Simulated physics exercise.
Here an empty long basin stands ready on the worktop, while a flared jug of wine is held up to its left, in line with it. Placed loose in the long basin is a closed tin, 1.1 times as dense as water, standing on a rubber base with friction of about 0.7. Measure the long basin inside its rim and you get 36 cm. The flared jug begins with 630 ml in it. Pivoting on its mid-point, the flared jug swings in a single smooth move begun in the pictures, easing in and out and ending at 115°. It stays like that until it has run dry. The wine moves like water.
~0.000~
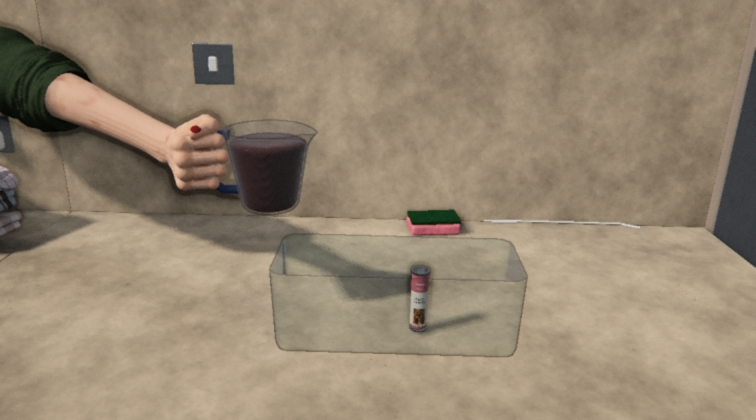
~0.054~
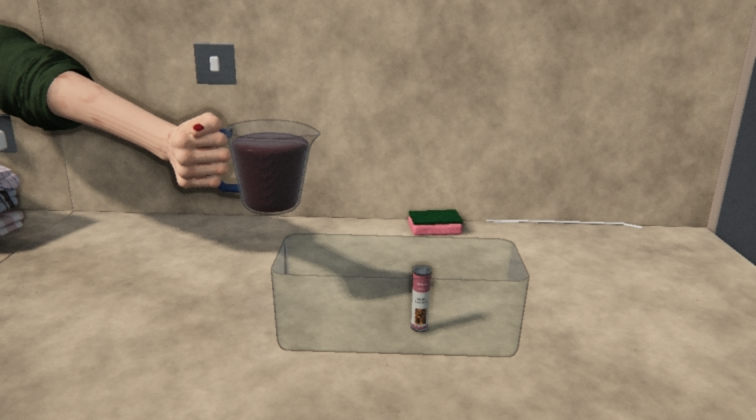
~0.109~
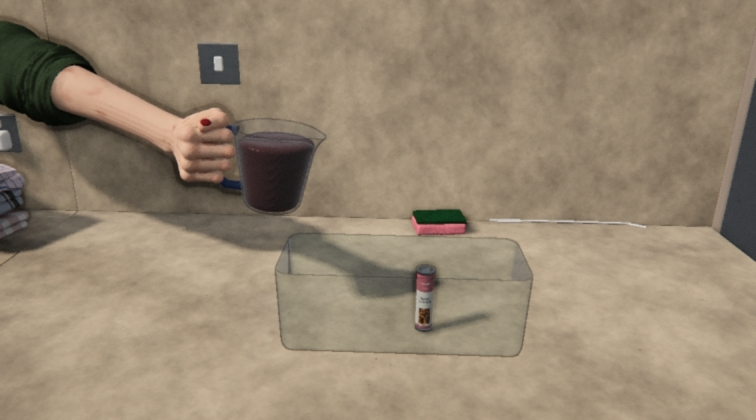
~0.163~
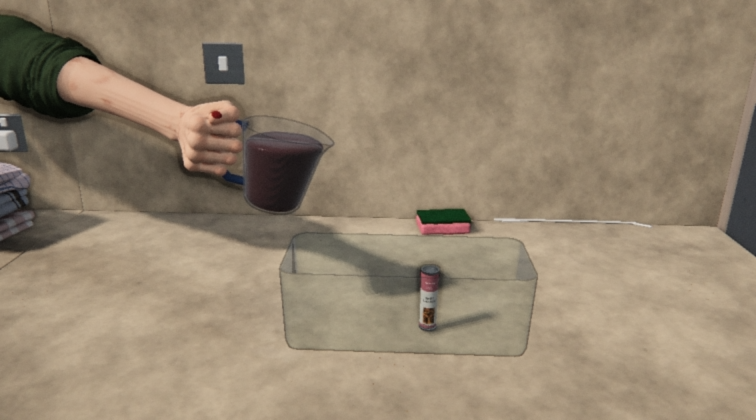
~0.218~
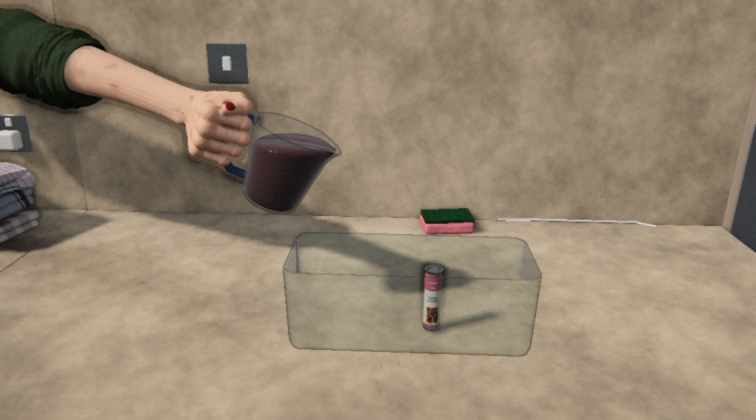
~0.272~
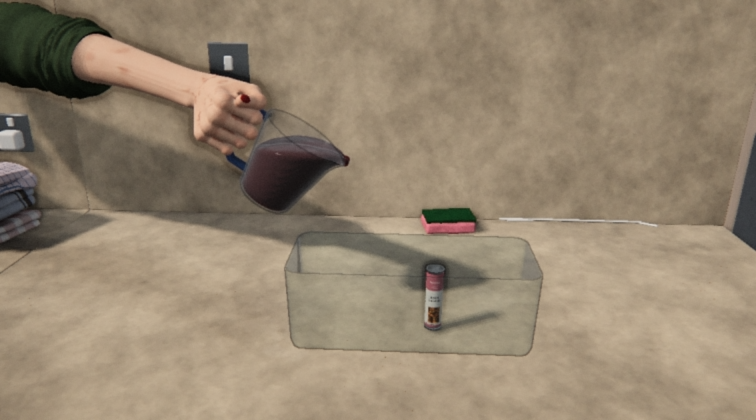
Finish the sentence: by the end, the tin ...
By the end, the tin is still upright.
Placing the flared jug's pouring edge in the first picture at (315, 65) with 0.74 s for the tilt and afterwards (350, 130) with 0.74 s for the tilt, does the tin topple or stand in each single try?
In the first try it remains standing; in the second it comes down.
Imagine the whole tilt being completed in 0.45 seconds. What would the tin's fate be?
In that case the tin stays vertical.
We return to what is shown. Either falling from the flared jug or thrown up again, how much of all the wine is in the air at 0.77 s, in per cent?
Roughly 4 per cent.
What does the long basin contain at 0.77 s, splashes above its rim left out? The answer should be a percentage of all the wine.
Roughly 94 percent of it.
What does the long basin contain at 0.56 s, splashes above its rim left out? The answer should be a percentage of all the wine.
Fraction in basin: Approx. 34%.
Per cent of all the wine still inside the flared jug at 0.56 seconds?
Fraction remaining: Approx. 40 per cent.
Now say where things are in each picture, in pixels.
It leans 0°; its right rim is at (317, 132); the wine meets the walls at (231, 139) and (308, 141); the long basin's rim runs from (277, 254) to (519, 260); the tin's top is at (421, 273), in the first frame.
It leans 2°; its right rim is at (320, 133); the wine meets the walls at (233, 139) and (310, 142), in the second frame.
It leans 6°; its right rim is at (327, 137); the wine meets the walls at (240, 137) and (316, 143), in the third frame.
It leans 13°; its right rim is at (335, 143); the wine meets the walls at (247, 138) and (325, 145), in the fourth frame.
It leans 23°; its right rim is at (342, 152); the wine meets the walls at (256, 142) and (336, 147), in the fifth frame.
It leans 34°; its right rim is at (345, 164); the wine meets the walls at (253, 152) and (338, 155); 2 per cent is over the edge, in the sixth frame.
By 0.56 s the tilt is 99° and 40 per cent is still to pour; the tin stands where it began.
By 0.77 s the tilt is 115° and 2 per cent is still to pour; the tin stands where it began.
By 1.00 s the tilt is 115° and 0 per cent is still to pour; the tin stands where it began.
By 1.24 s the tilt is 115° and 0 per cent is still to pour; the tin stands where it began.
At rest the tin stands where it began.
